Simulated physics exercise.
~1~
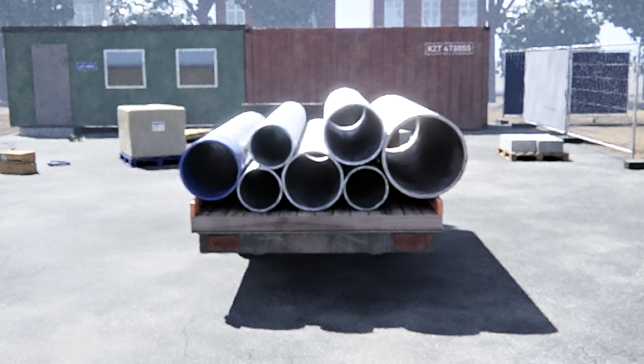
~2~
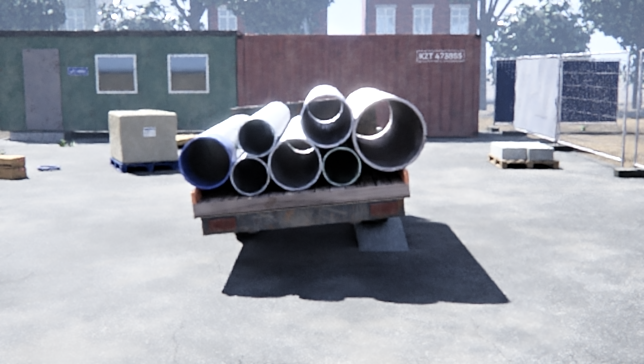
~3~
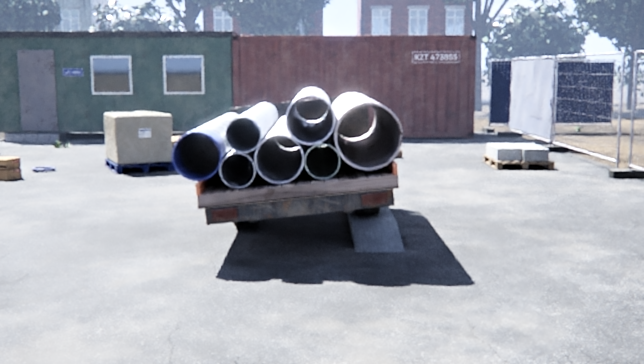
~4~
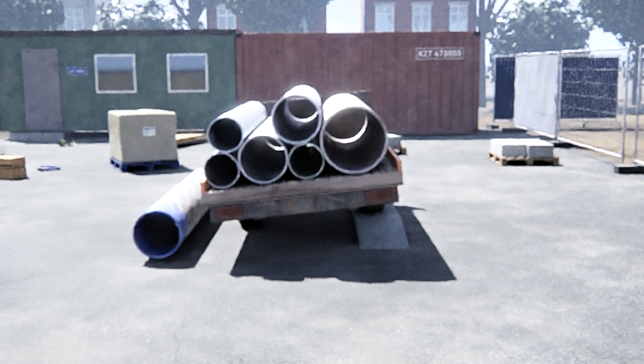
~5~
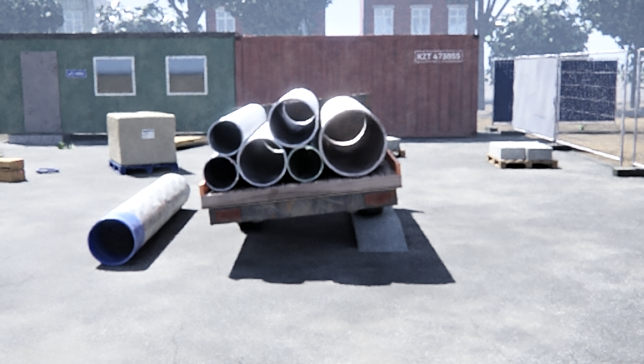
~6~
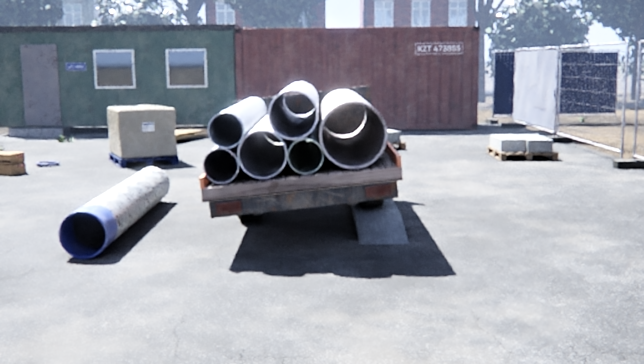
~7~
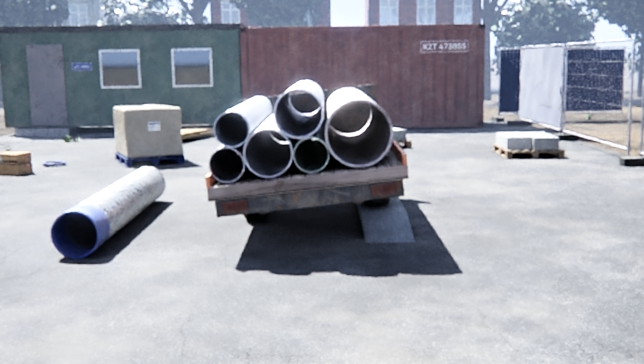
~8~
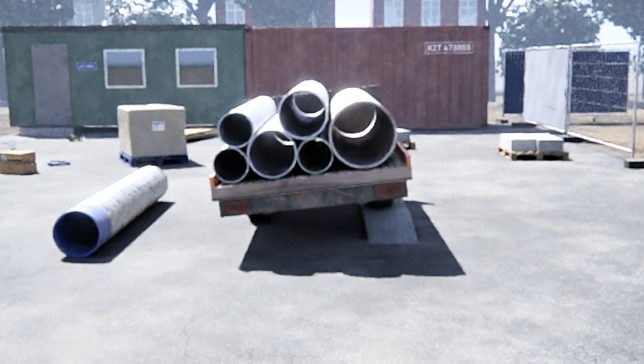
A low flatbed trailer stacked with seven hollow steel pipes, the leftmost one blue at its near end, crawls across a sunlit paved yard, seen from behind by a gently swaying camera. Beyond it stand a green cabin, a rust-red container, a wrapped pallet load and mesh fencing at right. One wheel climbs a raised slab on the right, tilting the deck down to the left. The blue pipe rolls off the left side, drops to the ground and rolls farther left. It comes to rest there, while the other six pipes stay piled on the tilted, stationary trailer.
